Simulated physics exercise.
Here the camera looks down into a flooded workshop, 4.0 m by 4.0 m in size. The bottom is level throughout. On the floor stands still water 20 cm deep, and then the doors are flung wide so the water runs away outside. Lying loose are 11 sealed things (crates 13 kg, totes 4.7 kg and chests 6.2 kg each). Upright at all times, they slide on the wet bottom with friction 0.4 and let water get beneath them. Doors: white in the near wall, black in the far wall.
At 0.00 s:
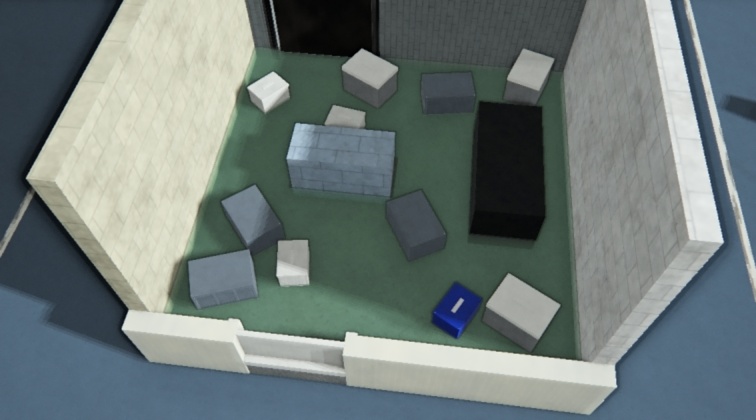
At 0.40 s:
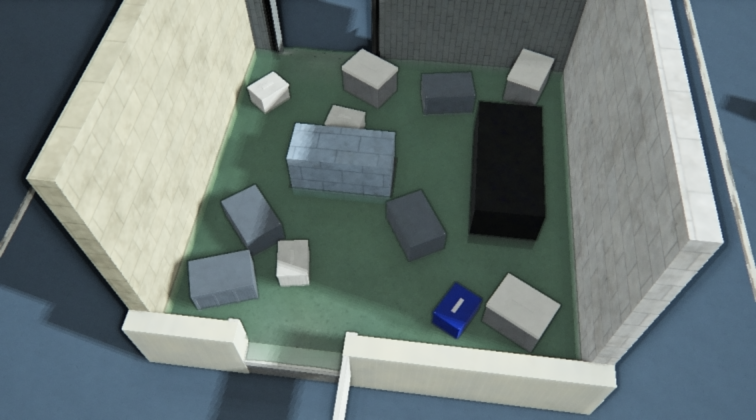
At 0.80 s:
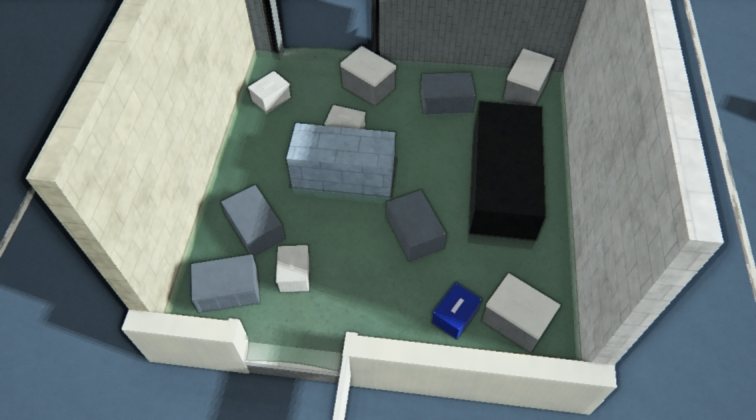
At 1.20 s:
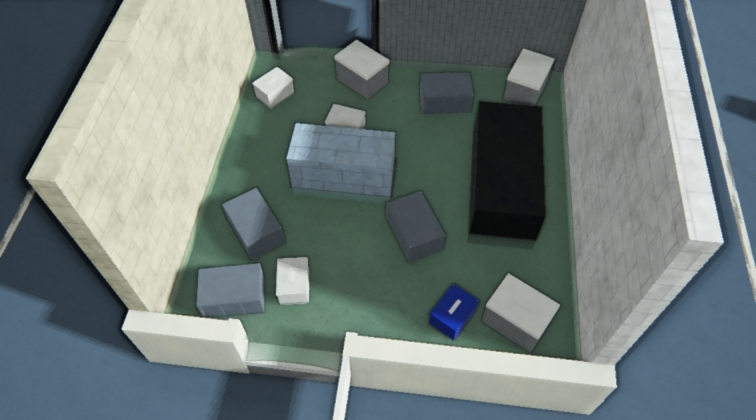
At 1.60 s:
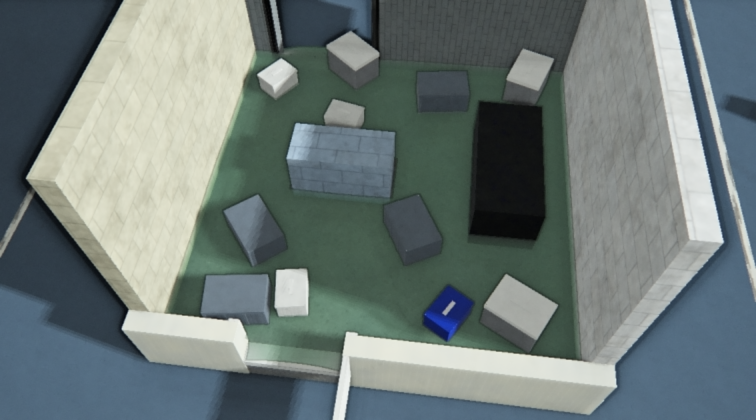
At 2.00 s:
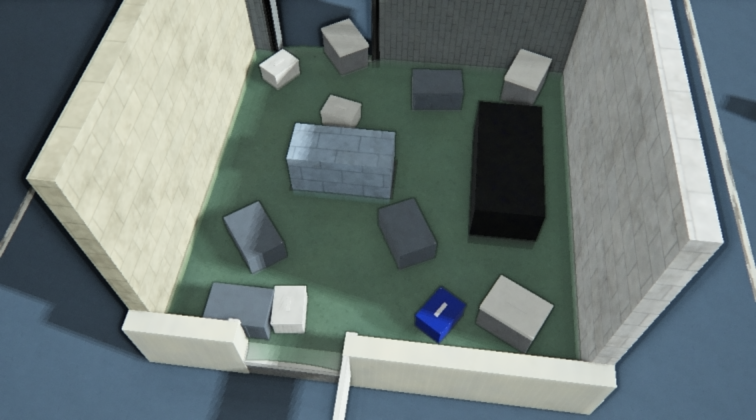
At first, scattered grey, white and blue boxes sit still on the green floor of a walled room as openings appear in the near and far walls. Then some boxes begin shifting slightly, and gradually most drift a little, the pale ones at the back toward the far opening and the blue one leftward.
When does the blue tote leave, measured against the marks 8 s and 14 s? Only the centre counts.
It leaves before 8 s.
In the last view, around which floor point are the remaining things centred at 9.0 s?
(369, 236).
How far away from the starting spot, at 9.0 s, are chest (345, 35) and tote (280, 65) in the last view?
Log: Item 1 washed out; item 2 gone out.
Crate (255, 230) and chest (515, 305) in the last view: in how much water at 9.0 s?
Depths: Near 9 cm, then near 10 cm.
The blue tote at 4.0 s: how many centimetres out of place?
Roughly 60 cm by then.
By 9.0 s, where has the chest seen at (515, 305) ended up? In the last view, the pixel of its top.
About (431, 314).
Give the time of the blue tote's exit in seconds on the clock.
It should be at around 6.0 seconds.
After 4.0 s the blue tote is near (395, 312), 0.6 m from its start, afloat; 4 of 11 are out; 7 afloat.
After 9.0 s the blue tote has gone out (at 5.9 s); 7 of 11 are out; 4 afloat.
After 16.0 s the blue tote has gone out (at 5.9 s); 11 of 11 are out; 0 afloat.
After 20.0 s the blue tote has gone out (at 5.9 s); 11 of 11 are out; 0 afloat.
